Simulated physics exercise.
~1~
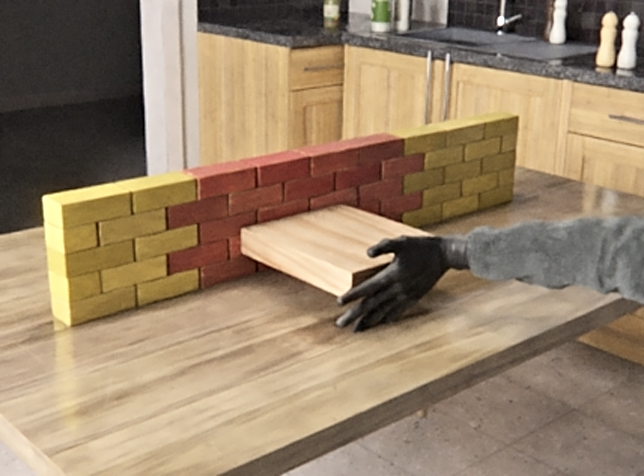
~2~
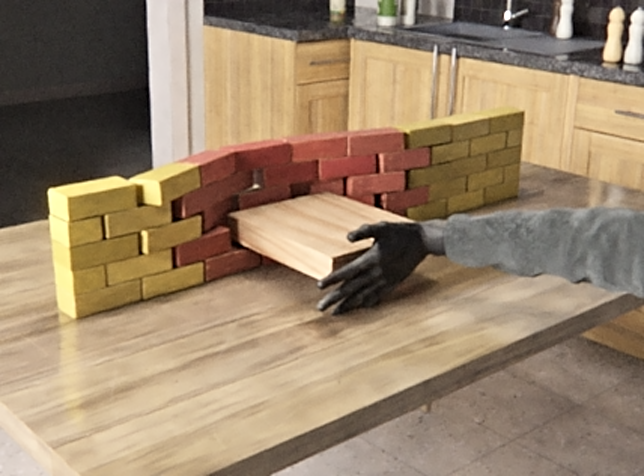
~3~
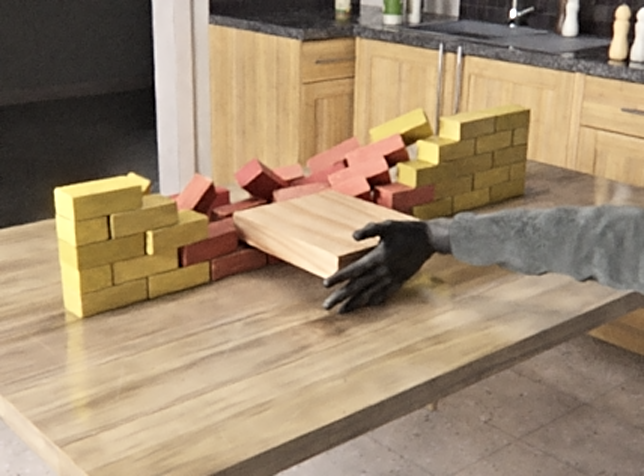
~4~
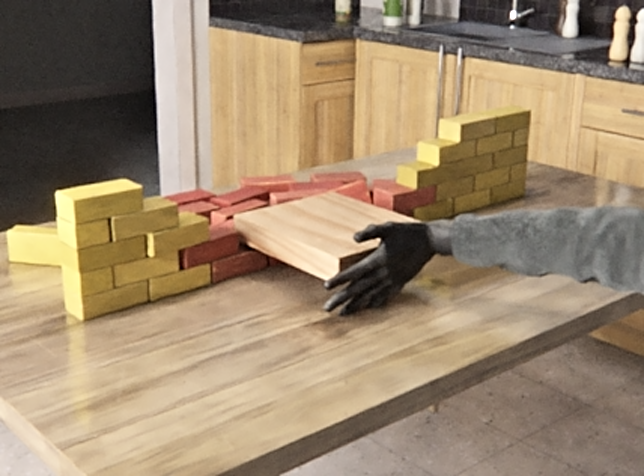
The video shows a gloved hand pushing a wooden block into a wall of red and yellow toy bricks on a table. The red middle section buckles and collapses along with some yellow bricks, leaving a low heap of red bricks between standing yellow ends.
